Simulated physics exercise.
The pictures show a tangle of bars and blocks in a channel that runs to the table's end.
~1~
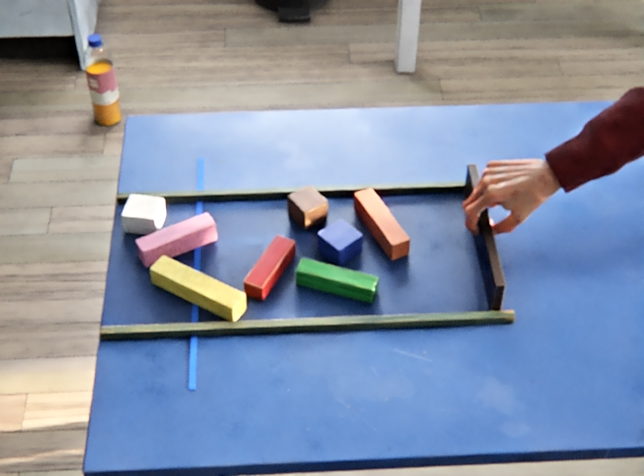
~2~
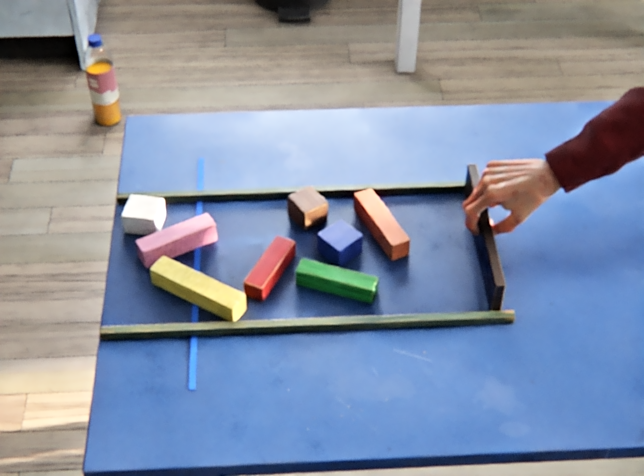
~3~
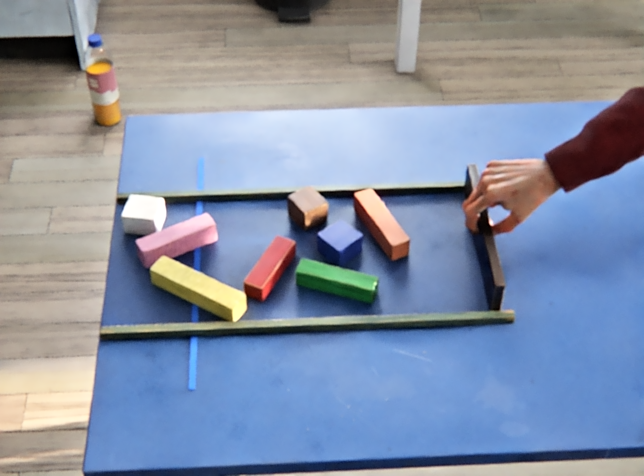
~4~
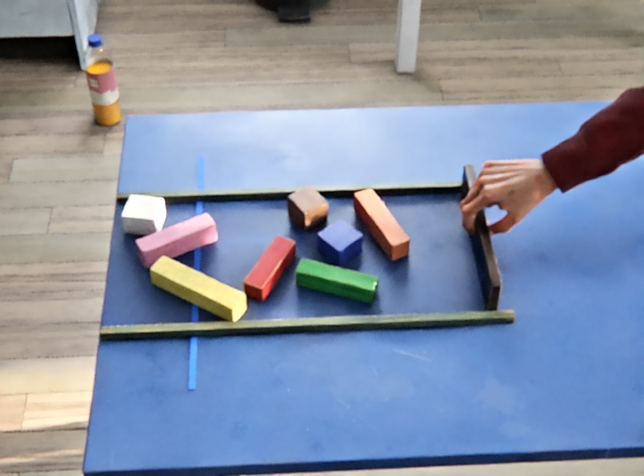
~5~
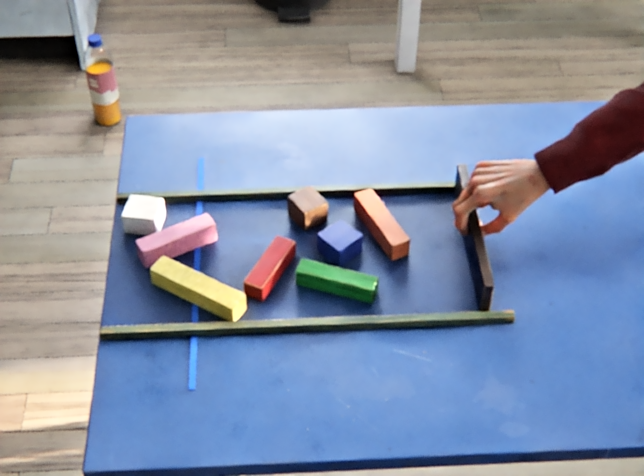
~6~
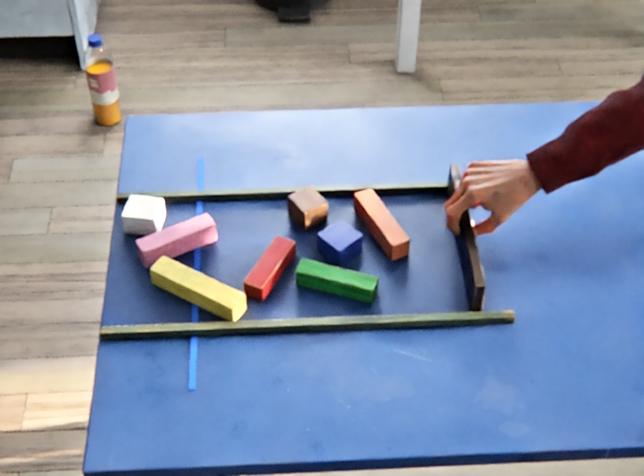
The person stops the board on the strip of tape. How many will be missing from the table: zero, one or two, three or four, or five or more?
Here the number that fall off is one or two.
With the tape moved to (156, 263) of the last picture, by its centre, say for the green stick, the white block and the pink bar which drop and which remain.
The green stick does not fall, the white block falls, the pink bar is lost.
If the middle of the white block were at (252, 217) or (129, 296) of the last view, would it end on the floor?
The white block is kept; holds on.
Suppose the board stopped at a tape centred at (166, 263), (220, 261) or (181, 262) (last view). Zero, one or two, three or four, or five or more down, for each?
In that order: Either three or four; not one; one or two.
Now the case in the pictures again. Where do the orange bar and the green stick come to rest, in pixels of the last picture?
Near (188, 230) and (160, 276).
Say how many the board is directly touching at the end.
It touches 3.
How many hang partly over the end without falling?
Overhanging: 3.
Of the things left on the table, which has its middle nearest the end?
The pink bar ends nearest.
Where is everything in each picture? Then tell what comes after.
In the first picture, white block (144, 215); pink bar (177, 240); yellow bar (198, 289); board (483, 236); tape (197, 261).
In the second picture, pink bar (177, 240); red stick (270, 268).
In the third picture, yellow bar (198, 289); brown block (308, 208).
In the fourth picture, white block (144, 215); blue block (340, 243).
In the fifth picture, pink bar (177, 240); green stick (337, 281).
In the sixth picture, white block (144, 215); pink bar (177, 240); yellow bar (198, 289); board (465, 236); tape (197, 261).
Soon after, none off yet; white block at rest near (144, 215); pink bar at rest near (177, 240); yellow bar at rest near (198, 289).
In the end, the number that fall off is one or two; gone, white block.
